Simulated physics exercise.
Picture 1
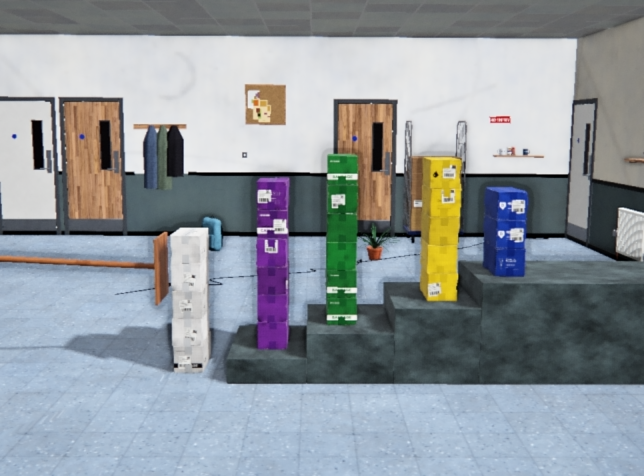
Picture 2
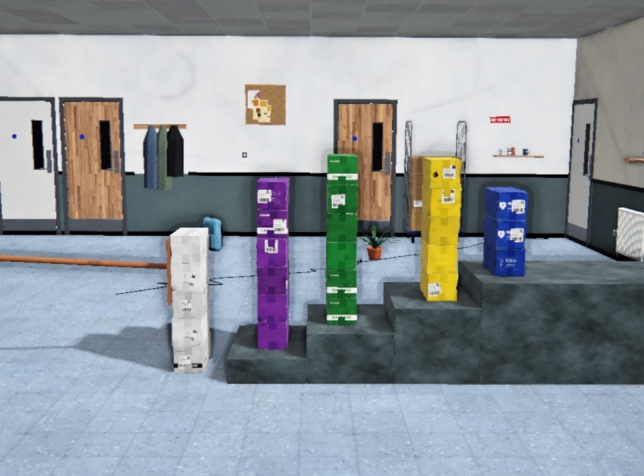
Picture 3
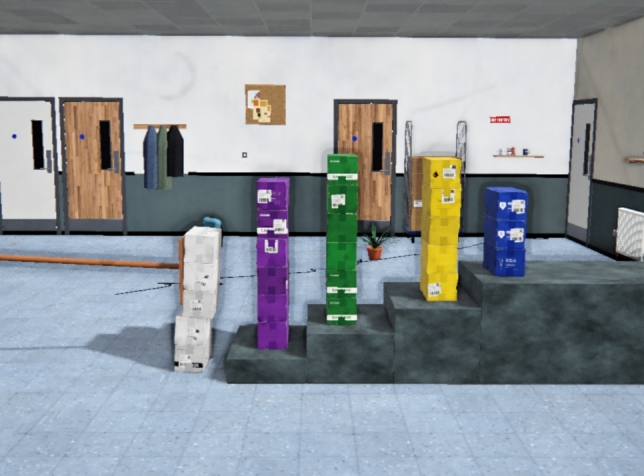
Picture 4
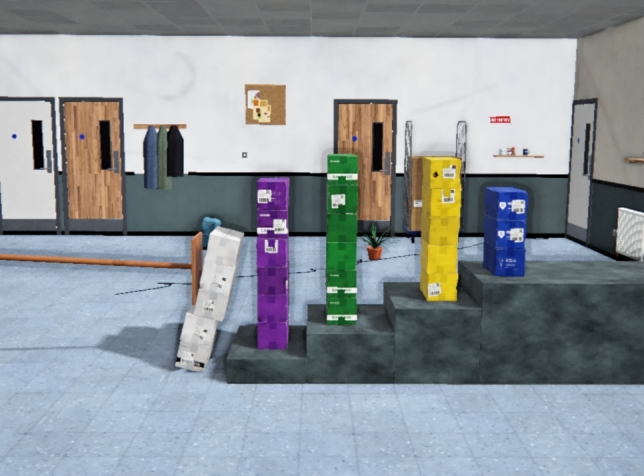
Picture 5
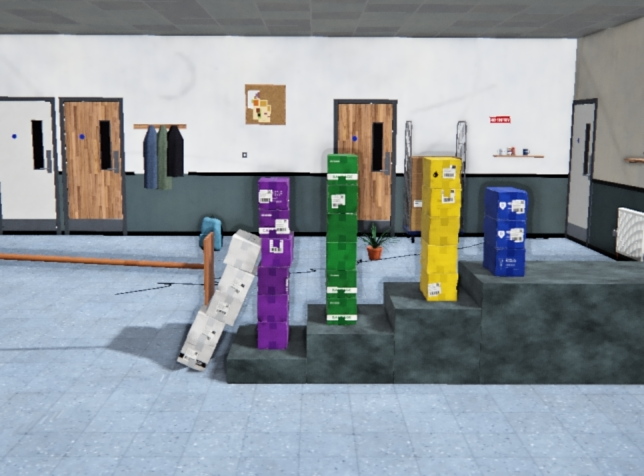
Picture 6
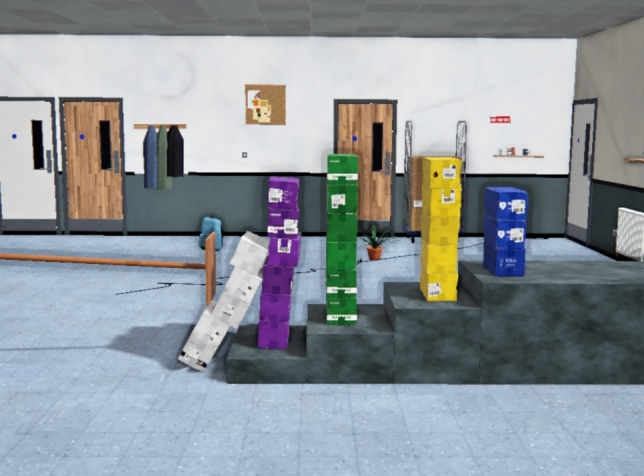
In a room with doors and coats along the back wall, an upright board moved right and pushed the white column of parcels over against the purple one, whose upper part shifted slightly right.
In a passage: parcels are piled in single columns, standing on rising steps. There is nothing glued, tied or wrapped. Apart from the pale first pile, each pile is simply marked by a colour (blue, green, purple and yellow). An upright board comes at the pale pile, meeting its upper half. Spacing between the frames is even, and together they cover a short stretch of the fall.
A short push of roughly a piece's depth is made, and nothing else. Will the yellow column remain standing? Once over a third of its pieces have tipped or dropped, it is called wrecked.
No, it comes down.
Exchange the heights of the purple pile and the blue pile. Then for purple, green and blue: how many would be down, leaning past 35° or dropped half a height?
Final count down: Purple = 0; green = 0; blue = 0.
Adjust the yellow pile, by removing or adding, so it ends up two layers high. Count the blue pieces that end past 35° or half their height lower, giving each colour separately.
Tally by colour - blue 2.
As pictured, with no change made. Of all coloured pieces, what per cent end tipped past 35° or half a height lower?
Some 90 in a hundred of them.
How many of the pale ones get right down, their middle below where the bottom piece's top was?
1 pale pieces.
Just after the last frame, 5 of the pale pile down; none of the 5 yellow parcels down (0 of 20 in all colours); top yellow parcel unmoved; top purple parcel tilted clearly, a little lower.
A moment on, 5 of the pale pile down; none of the 5 yellow parcels down (11 of 20 in all colours); top yellow parcel tilted clearly; top purple parcel tilted well over, some two heights lower.
When it is over, 5 of the pale pile down; 4 of the 5 yellow parcels down (18 of 20 in all colours); top yellow parcel some two heights lower; top blue parcel upside down. In pixels of the last frame, middles, top yellow parcel near (602, 230), top blue parcel near (625, 259).
